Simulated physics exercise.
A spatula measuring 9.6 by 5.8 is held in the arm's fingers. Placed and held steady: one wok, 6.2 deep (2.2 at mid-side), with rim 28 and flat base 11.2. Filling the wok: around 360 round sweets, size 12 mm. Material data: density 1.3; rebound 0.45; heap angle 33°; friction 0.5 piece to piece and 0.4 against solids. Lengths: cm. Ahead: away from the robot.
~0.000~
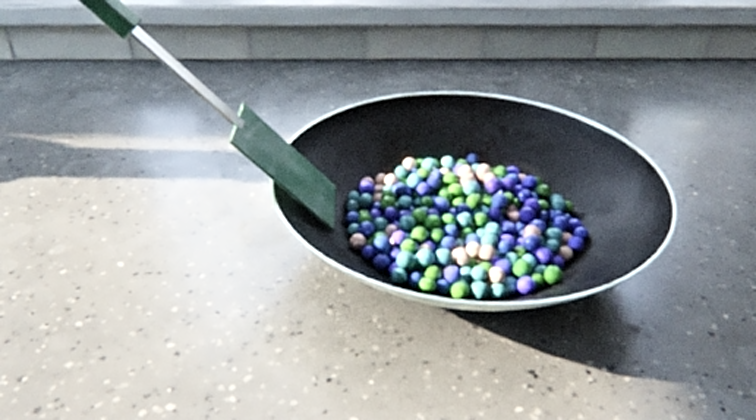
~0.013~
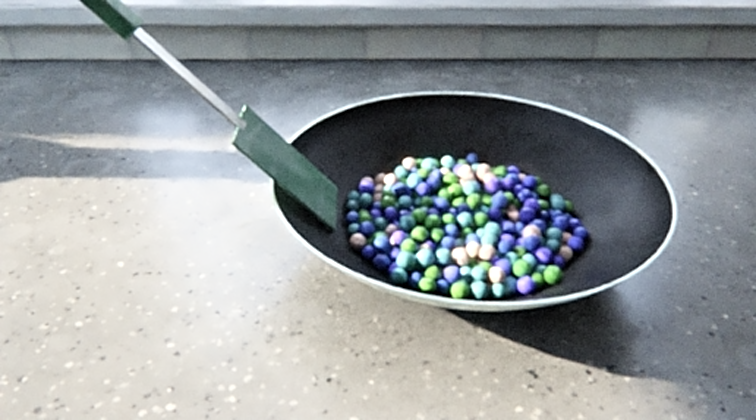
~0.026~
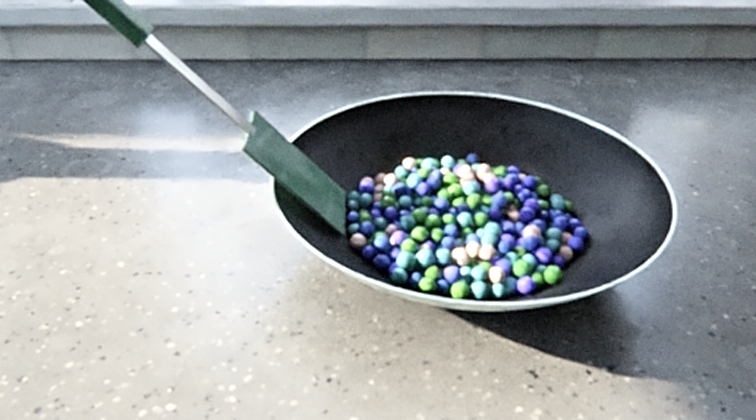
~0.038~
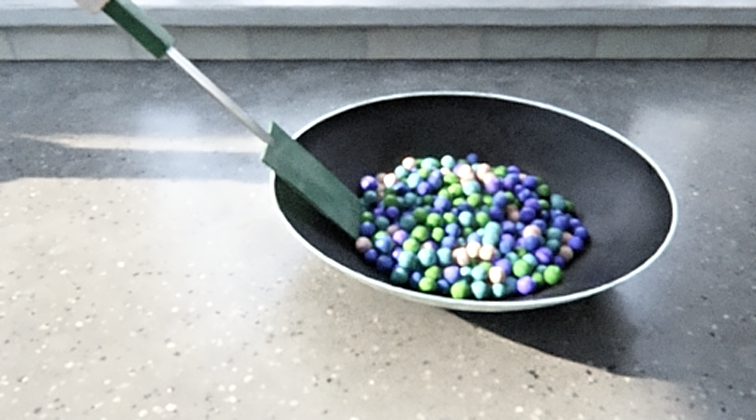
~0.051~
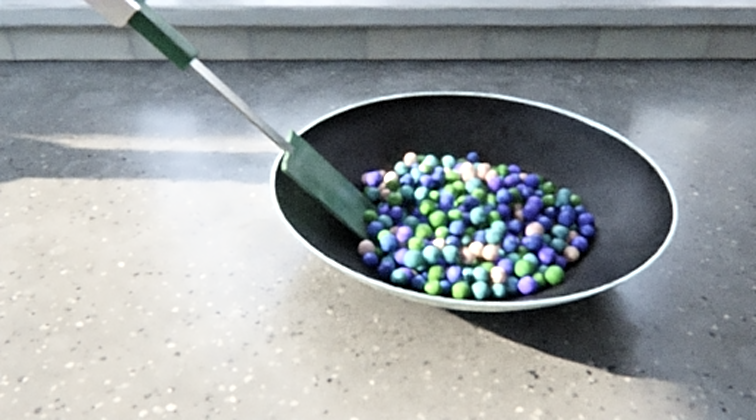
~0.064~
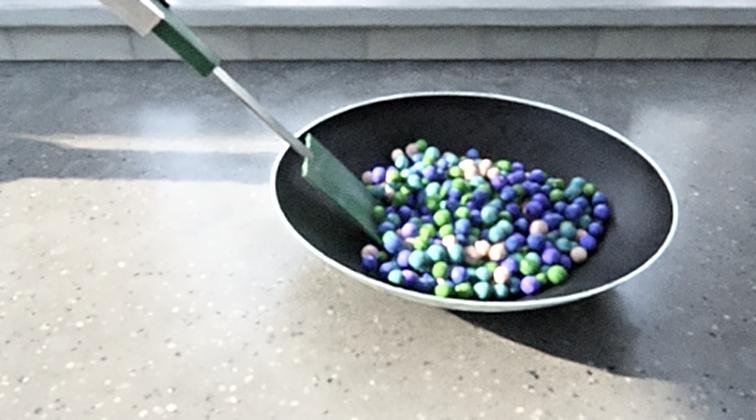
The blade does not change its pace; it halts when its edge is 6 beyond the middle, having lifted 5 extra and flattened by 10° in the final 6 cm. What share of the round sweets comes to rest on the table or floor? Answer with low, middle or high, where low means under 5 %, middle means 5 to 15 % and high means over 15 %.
Middle.
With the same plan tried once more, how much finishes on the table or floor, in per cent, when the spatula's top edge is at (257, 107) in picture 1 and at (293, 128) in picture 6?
0 per cent.
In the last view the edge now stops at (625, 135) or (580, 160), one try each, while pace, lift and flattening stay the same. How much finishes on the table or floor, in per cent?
Roughly 35 and 15 per cent.
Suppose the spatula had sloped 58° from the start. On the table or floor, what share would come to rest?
Estimate for that slope: Some 10 per cent.
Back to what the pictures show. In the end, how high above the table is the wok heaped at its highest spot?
About 6.0 centimetres.
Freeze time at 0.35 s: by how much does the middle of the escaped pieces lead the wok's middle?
It sits close to 22 cm ahead of the middle.
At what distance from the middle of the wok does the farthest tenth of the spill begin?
65 centimetres, give or take.
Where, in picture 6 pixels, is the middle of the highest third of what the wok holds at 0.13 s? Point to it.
I'd say close to (517, 198).
By 0.10 s, sloping 48°, highest piece 6 above the table; 362 in the wok.
By 0.13 s, sloping 45°, highest piece 8 above the table; 361 in the wok, 1 on the blade or in flight.
By 0.35 s, sloping 38°, highest piece 12 above the table; 333 in the wok, 16 on the table or floor, 13 on the blade or in flight.
By 1.40 s, sloping 38°, highest piece 6 above the table; 333 in the wok, 29 on the table or floor.
Final count, 333 in the wok, 29 on the table or floor. That is 8 % on the table or floor.
